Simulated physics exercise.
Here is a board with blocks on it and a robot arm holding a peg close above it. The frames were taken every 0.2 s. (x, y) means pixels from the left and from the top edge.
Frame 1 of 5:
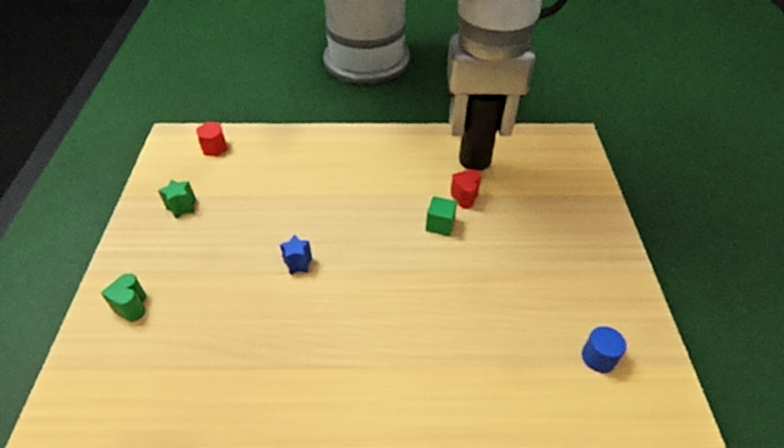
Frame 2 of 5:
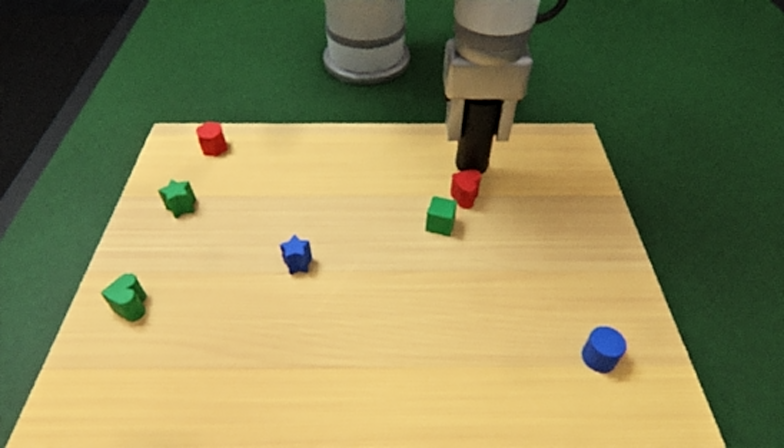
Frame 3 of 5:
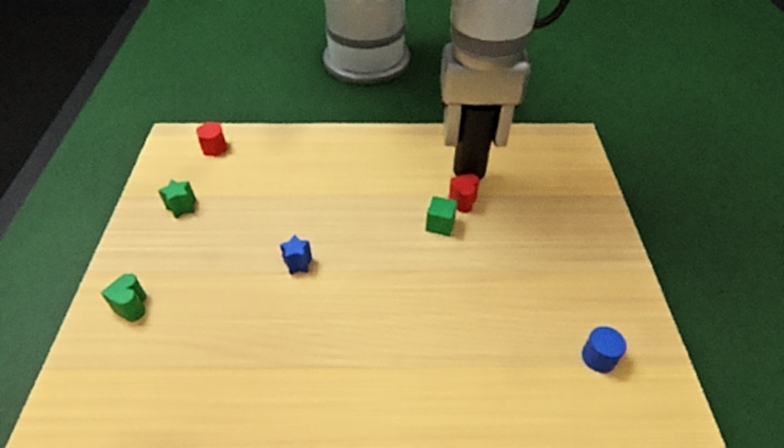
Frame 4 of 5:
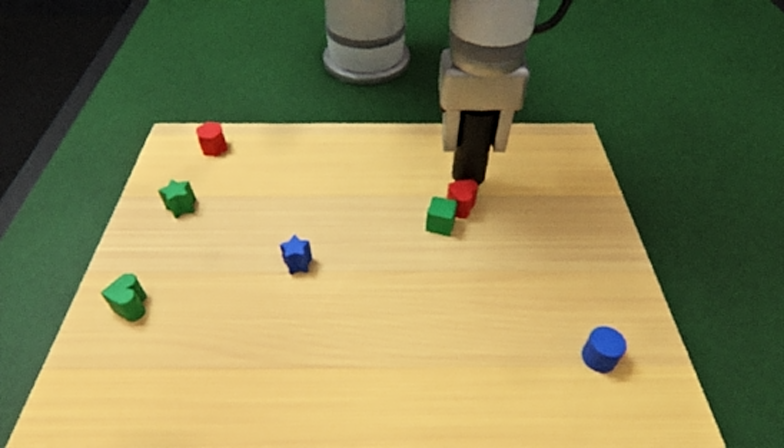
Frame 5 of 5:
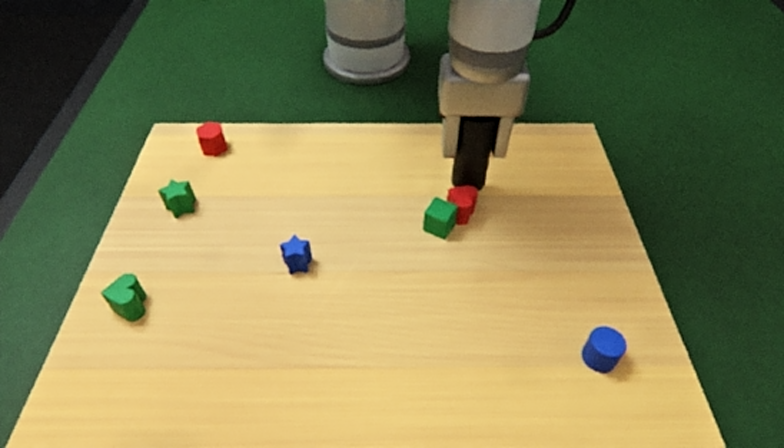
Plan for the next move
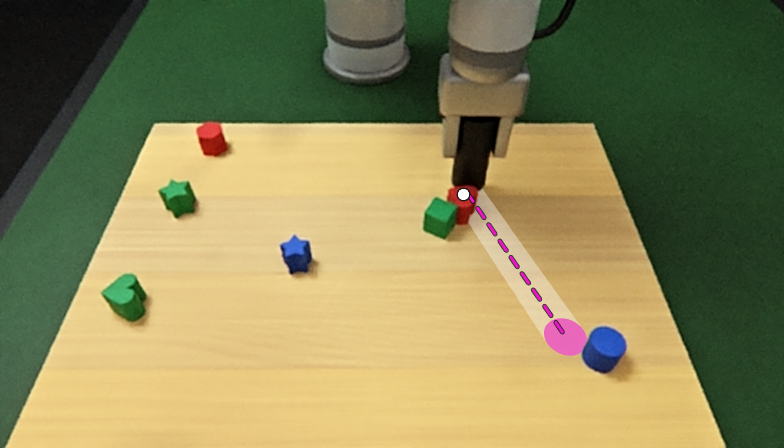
At the start, a robot arm holds a dark peg just behind a red block near a green cube, with other red, green and blue blocks spread over a wooden board. The peg moves slightly forward and nudges the red block a short way toward the cube. The cube then shifts and turns slightly.
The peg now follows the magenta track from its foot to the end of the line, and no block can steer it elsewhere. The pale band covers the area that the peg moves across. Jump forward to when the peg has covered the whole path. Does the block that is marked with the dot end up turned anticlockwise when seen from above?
No.
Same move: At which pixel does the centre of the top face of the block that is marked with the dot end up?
Its top middle: (472, 226).
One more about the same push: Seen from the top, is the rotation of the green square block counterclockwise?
The answer is no.
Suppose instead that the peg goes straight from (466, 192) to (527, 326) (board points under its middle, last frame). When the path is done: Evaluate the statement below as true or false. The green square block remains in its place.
False.
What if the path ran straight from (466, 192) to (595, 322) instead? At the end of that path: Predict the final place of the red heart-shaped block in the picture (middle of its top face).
It is going to be at (474, 214).
Path on the board, straight from (466, 192) to (565, 337); the dot is on the red heart-shaped block.
On the path given first. One third of the way, peg (497, 224); green square block (438, 213), turned 40° clockwise; red heart-shaped block (472, 226), turned 90° clockwise.
Two thirds of the way, peg (531, 272); green square block (438, 213), turned 40° clockwise; red heart-shaped block (472, 226), turned 90° clockwise.
At the end, peg (570, 327); green square block (438, 213), turned 40° clockwise; red heart-shaped block (472, 226), turned 90° clockwise; blue round block in place.
